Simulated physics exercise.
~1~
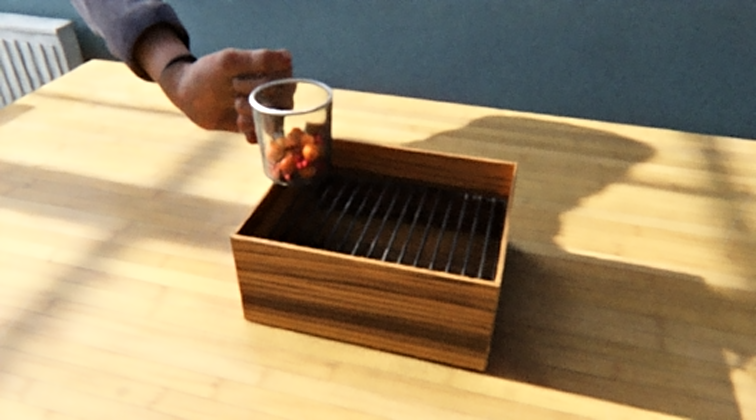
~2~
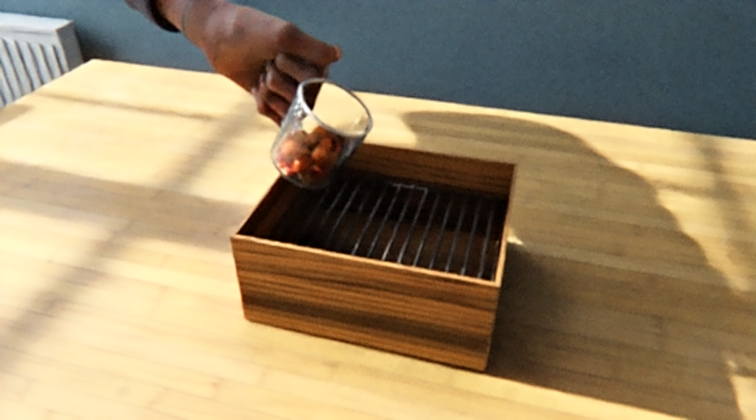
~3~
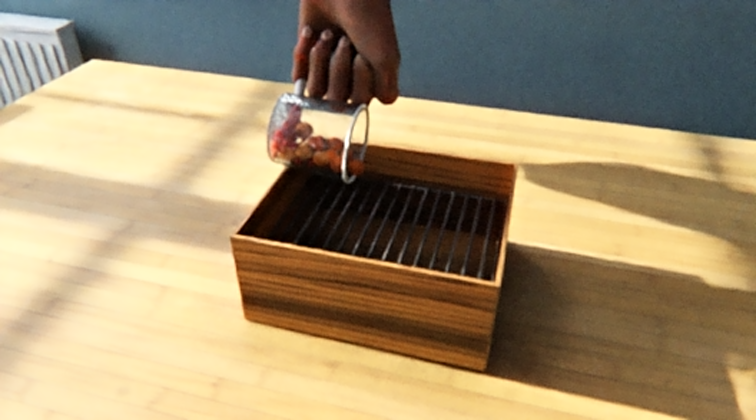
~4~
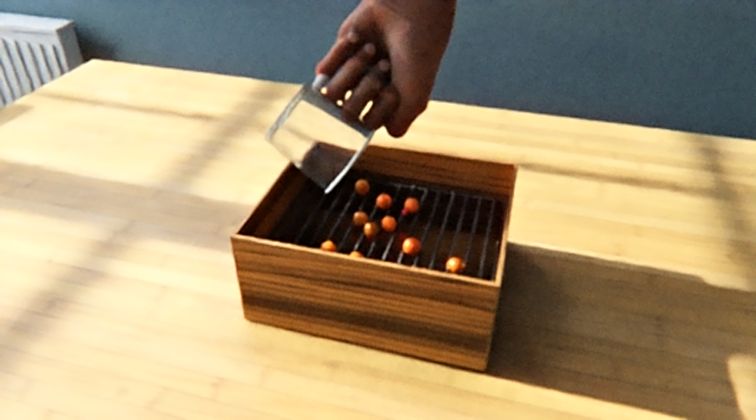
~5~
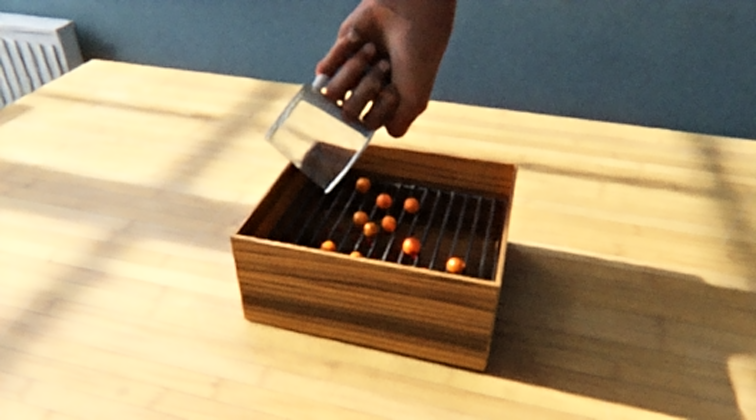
Hand tipping a clear cup of orange and red pieces over a wire-topped wooden box, orange ones staying on the wires.
